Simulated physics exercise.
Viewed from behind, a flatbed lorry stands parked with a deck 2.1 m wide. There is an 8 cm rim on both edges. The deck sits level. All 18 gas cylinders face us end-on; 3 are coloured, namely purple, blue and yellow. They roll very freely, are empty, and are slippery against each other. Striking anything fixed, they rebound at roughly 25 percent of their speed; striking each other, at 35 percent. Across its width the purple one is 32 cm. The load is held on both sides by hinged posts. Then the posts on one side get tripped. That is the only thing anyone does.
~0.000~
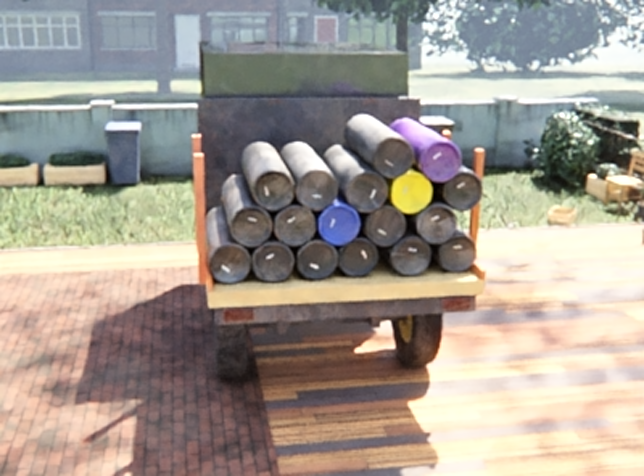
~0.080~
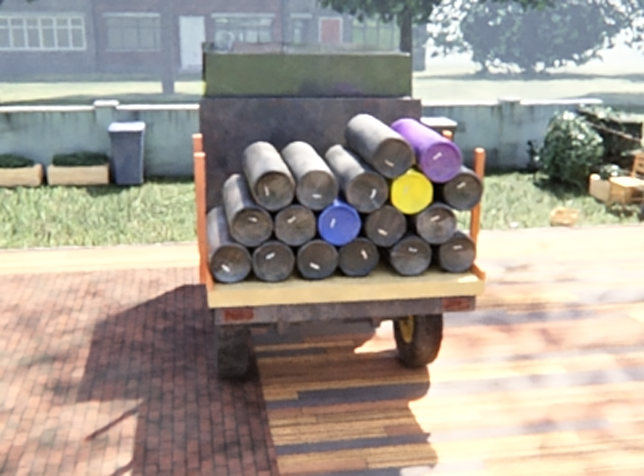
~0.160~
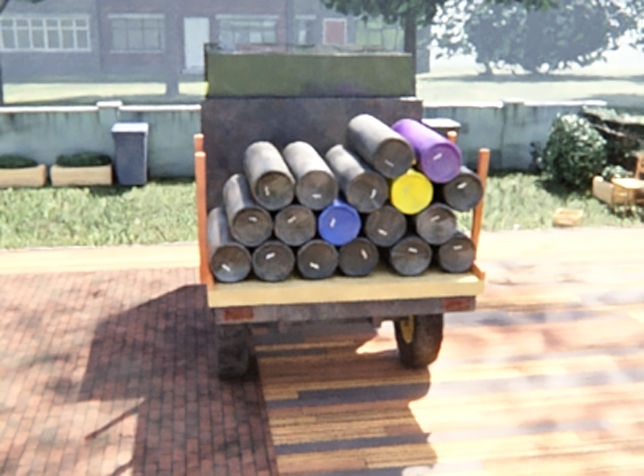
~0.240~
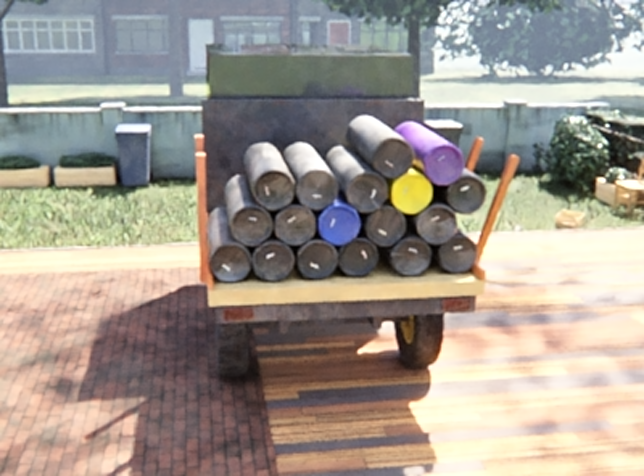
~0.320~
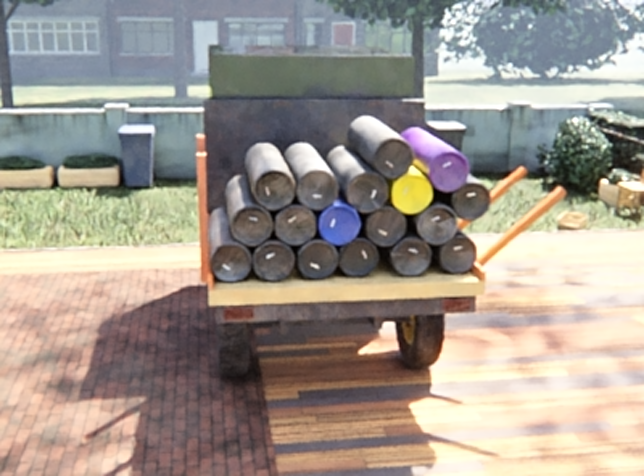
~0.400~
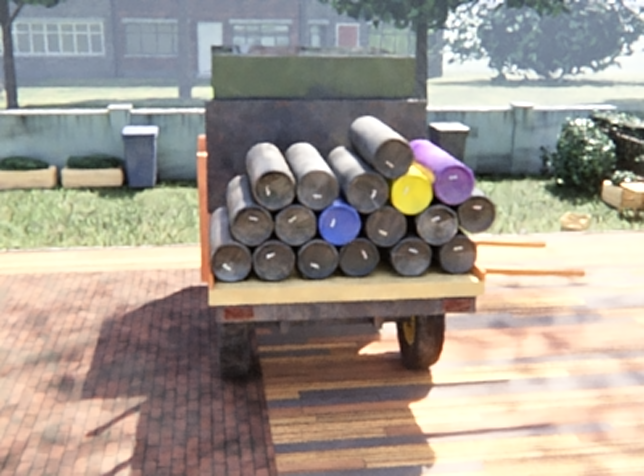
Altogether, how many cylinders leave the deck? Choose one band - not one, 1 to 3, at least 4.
Band: 1 to 3.
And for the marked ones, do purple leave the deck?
Purple escapes.
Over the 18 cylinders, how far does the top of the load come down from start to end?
Roughly 0 cm.
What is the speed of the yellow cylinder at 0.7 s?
Around 0.0 m/s.
Then, 0.7 s in, purple is dropping off the right side; blue is up on others, 100 cm from the left edge; yellow is up on others, 55 cm from the right edge; 2 of 18 are off.
Then, 0.9 s in, purple is dropping off the right side; still the same for blue, yellow; 2 of 18 are off.
In the end (2.7 s), purple is down on the right; blue is up on others, 100 cm from the left edge; yellow is up on others, 55 cm from the right edge; 2 of 18 are off.
